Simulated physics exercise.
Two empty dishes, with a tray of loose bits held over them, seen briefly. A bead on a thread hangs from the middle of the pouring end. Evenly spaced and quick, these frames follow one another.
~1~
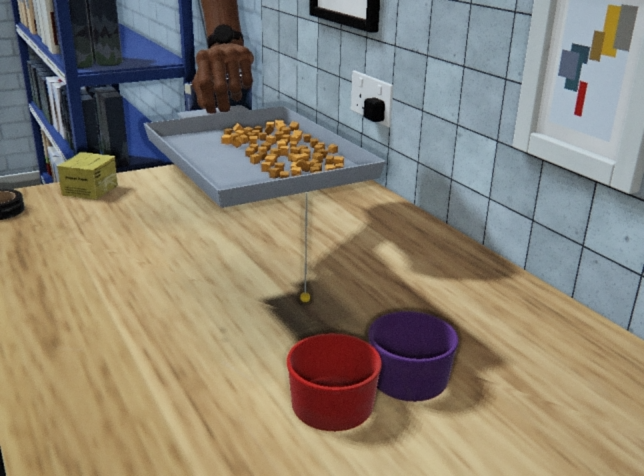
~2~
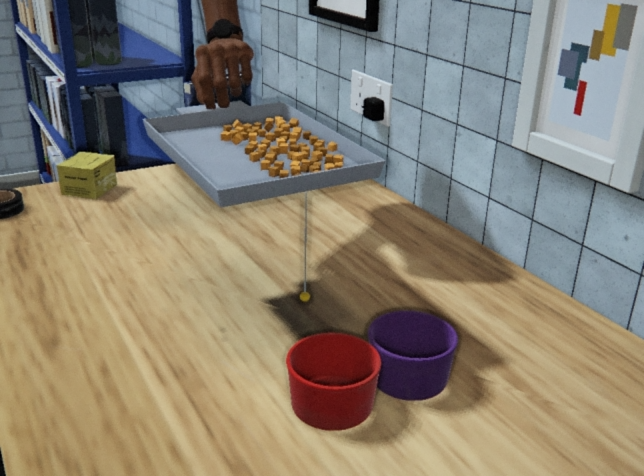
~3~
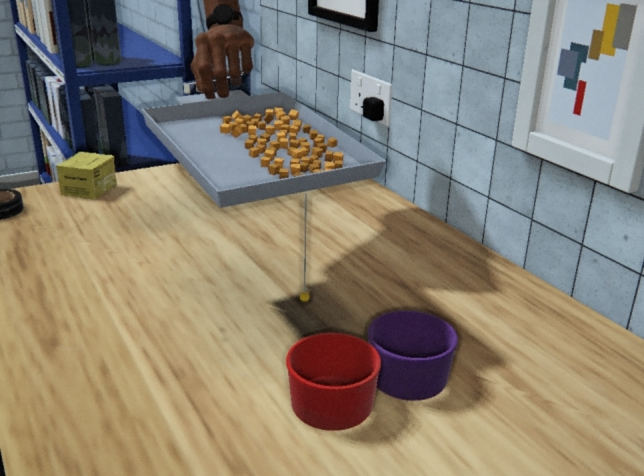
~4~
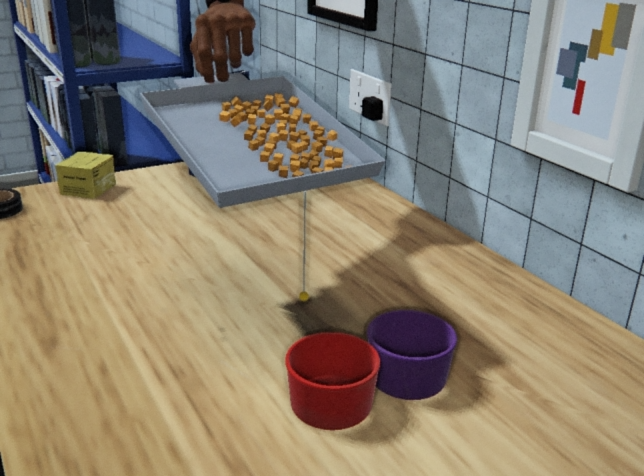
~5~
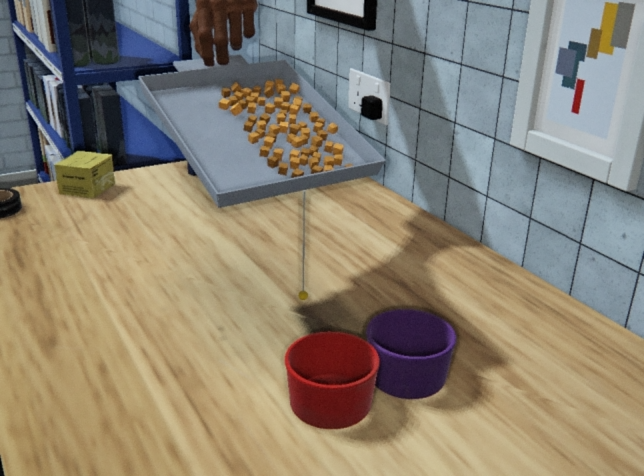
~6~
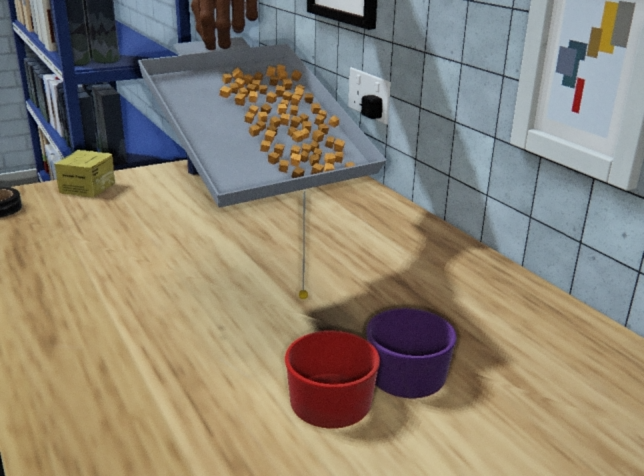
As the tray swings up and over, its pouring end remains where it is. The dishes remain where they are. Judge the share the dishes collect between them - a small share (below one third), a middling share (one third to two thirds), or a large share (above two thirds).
A middling share.
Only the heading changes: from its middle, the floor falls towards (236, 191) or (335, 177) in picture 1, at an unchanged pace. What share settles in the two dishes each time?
Respectively 0 and 10 in a hundred.
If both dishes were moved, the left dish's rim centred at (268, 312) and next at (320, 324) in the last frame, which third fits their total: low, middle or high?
Spot one, below one third; spot two, between a third and two thirds.
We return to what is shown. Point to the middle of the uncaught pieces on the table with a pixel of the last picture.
Centre: Roughly (284, 379).
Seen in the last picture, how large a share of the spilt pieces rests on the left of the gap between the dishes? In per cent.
Around 90 %.
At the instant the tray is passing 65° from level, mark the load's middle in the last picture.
I'd put it at about (318, 162).
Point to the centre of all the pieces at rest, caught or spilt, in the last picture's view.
Close to (355, 387), more or less.
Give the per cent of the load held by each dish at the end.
For the left dish 30 %, for the right dish 30 %.
Soon, tray tipped steeply; nearly all on the tray; a stray few in the air.
A while on, tray tipped past a quarter turn; nearly all on the tray; a stray few in the left dish; a stray few in the right dish; a small part outside both.
Towards the end, tray tipped past a quarter turn; about a quarter in the left dish; about a quarter in the right dish; about half outside both.
Finally, tray tipped past a quarter turn; about a quarter in the left dish; about a quarter in the right dish; about half outside both.
